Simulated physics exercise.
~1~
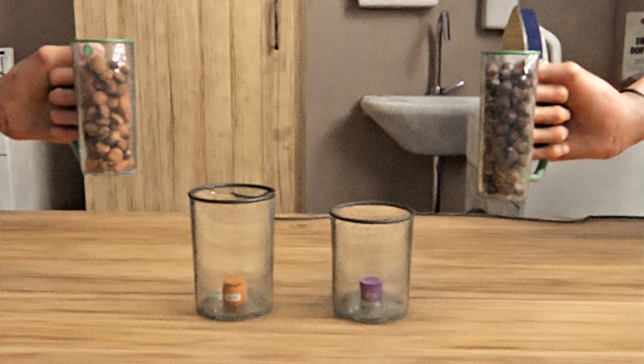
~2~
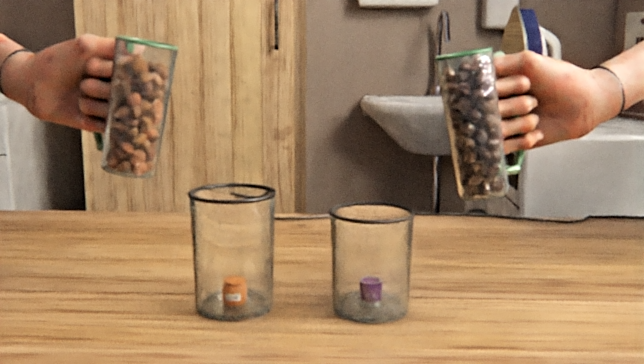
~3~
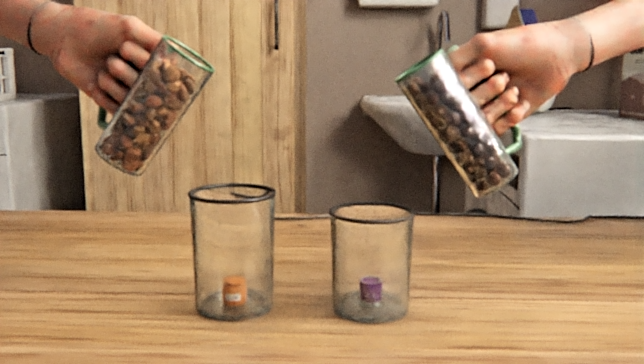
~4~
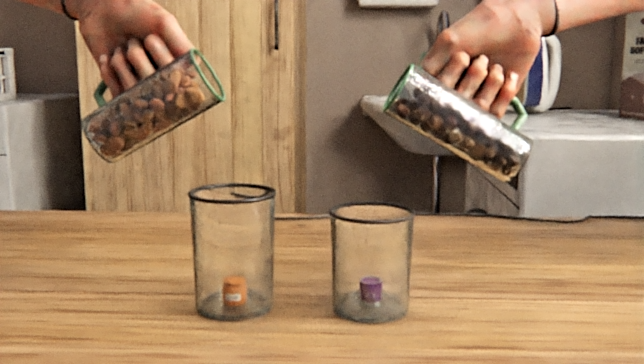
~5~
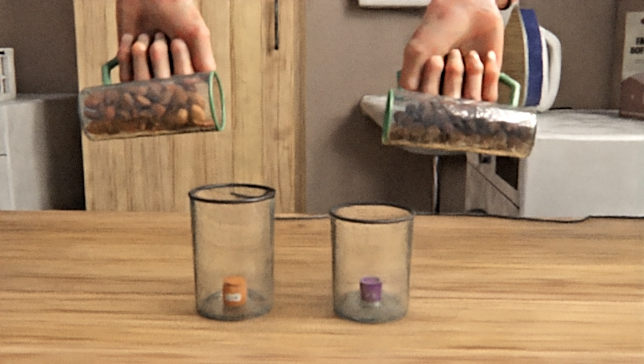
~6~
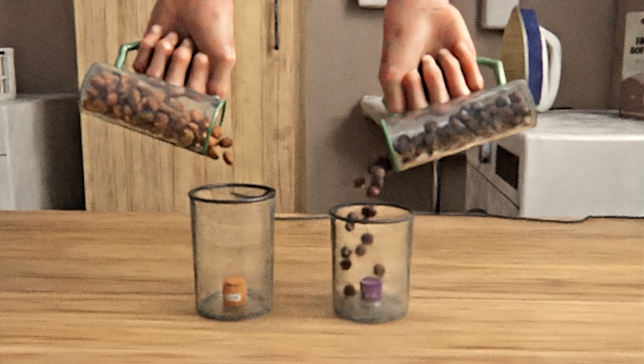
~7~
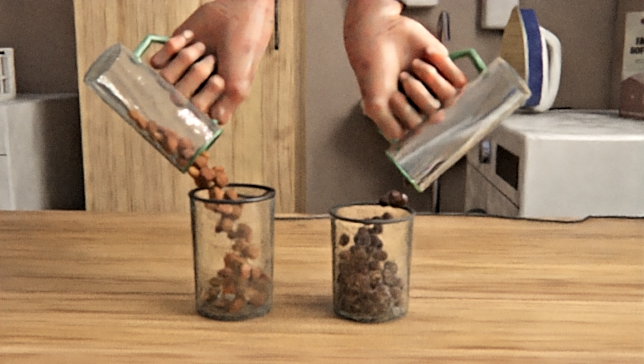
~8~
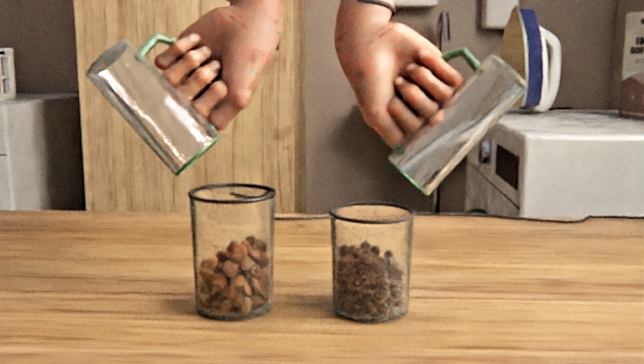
The clip opens on two clear glasses standing on a wooden table, a small orange object in the left one and a small purple object in the right. Above them, two hands hold clear cups, one filled with brown pieces and the other with darker ones. The hands bring the cups inward and tilt them onto their sides. Dark pieces tumble into the right glass first, while the brown ones just begin to spill on the left. Both cups tip further and empty completely, leaving each glass about half full, with both small objects buried from view.
